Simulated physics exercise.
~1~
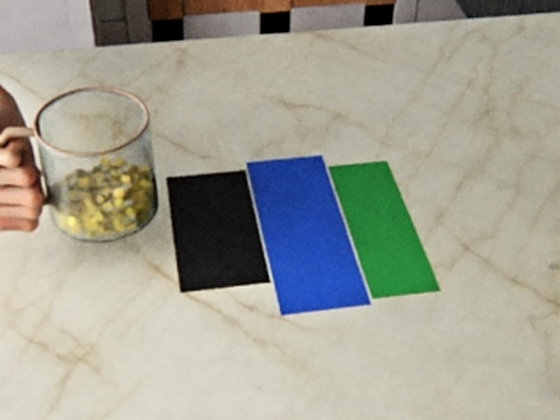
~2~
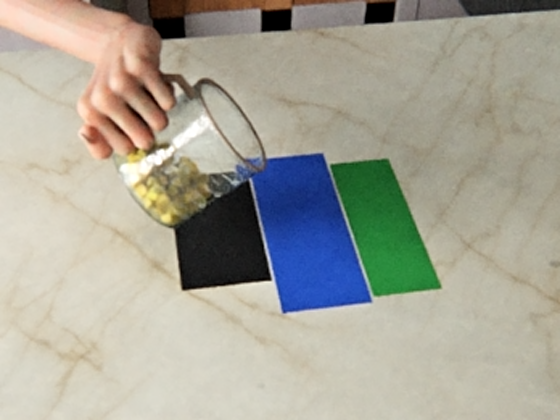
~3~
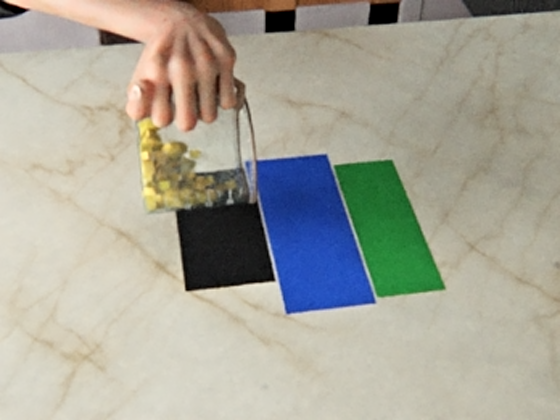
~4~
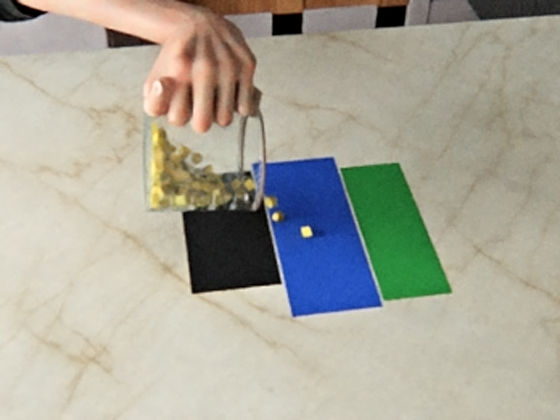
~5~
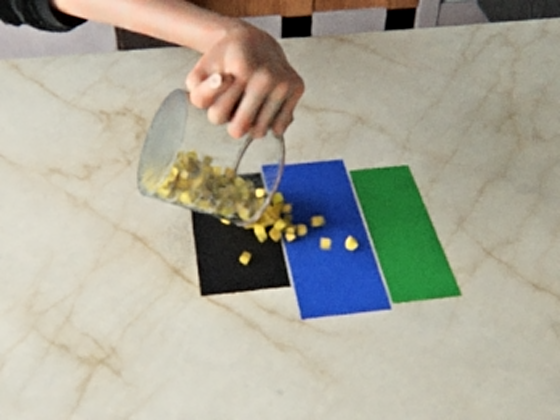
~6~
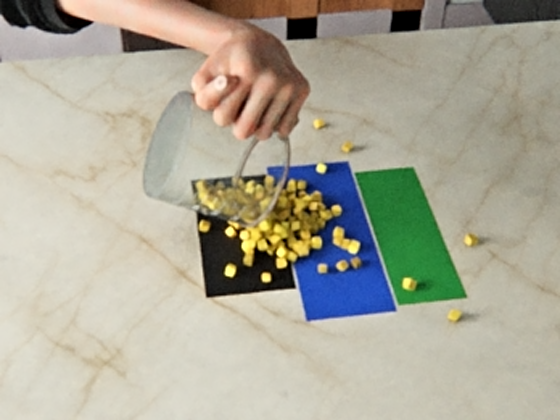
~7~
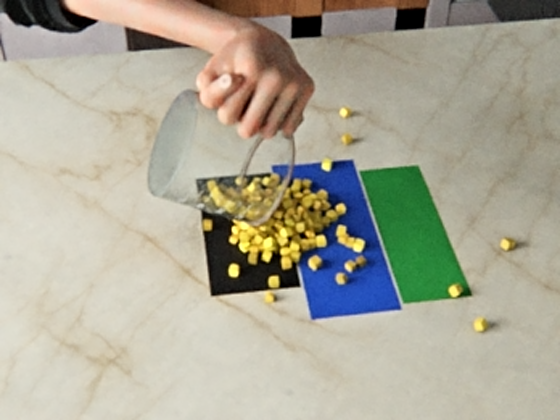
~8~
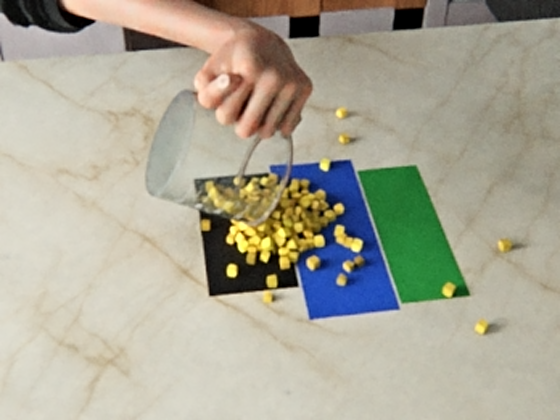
A hand tips a glass jug, spilling yellow cubes mostly across black and blue mats.
